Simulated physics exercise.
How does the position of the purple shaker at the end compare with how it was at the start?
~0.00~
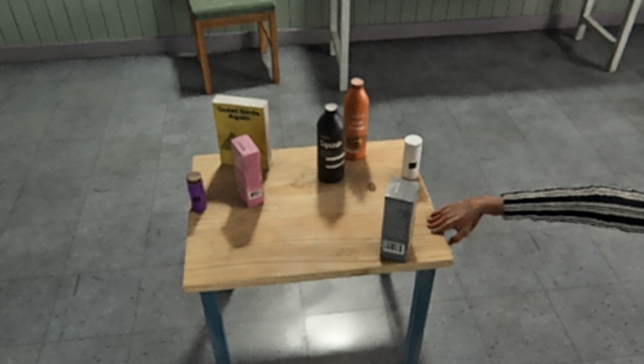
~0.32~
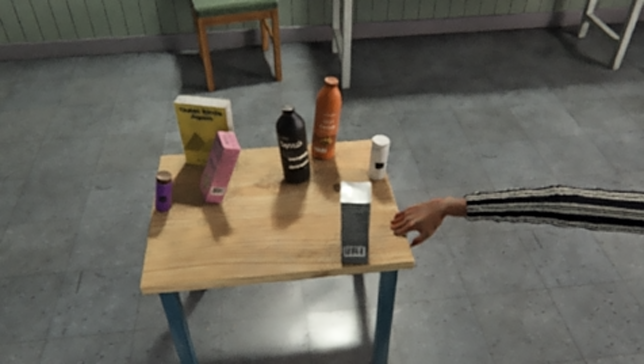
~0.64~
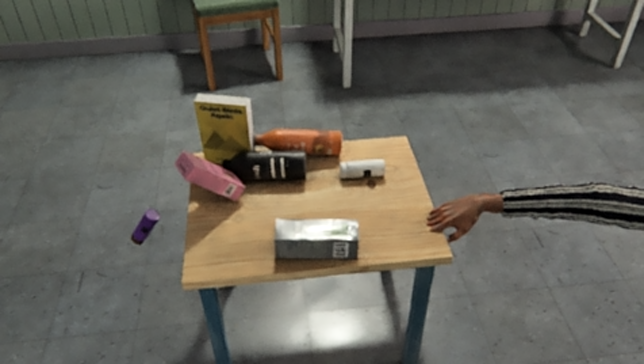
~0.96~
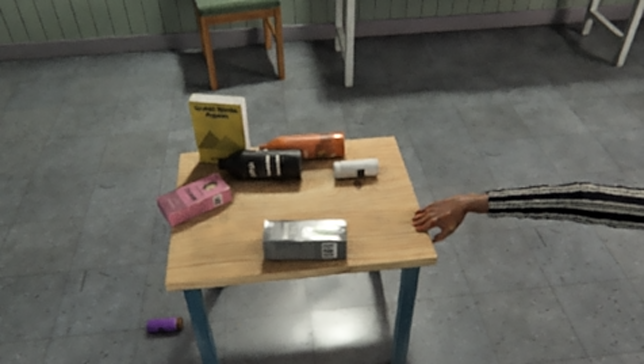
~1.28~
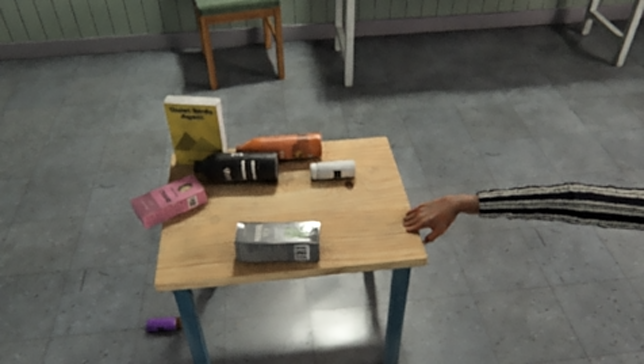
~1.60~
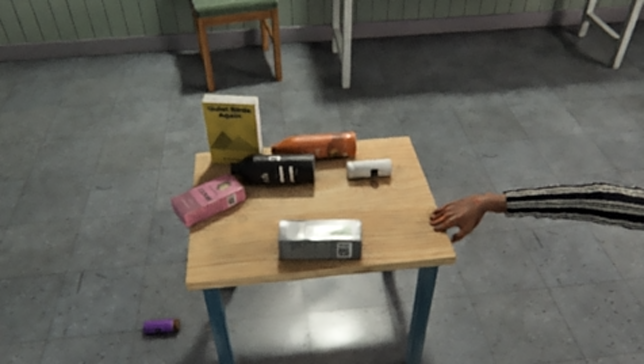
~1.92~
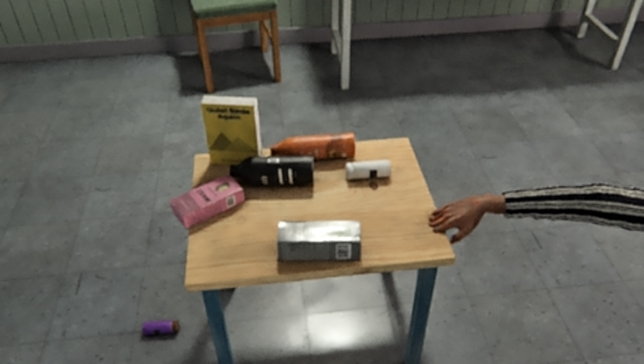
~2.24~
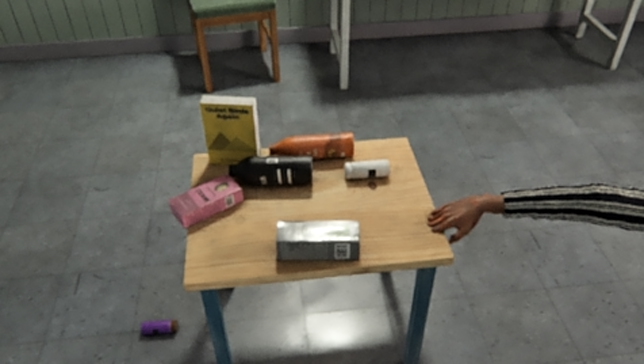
At the start the purple shaker stands upright on the table. At the end it is lying on its side on the floor.
Hand at a table's edge as the table jerks left and back, toppling bottles and cartons, a purple shaker landing on the floor.
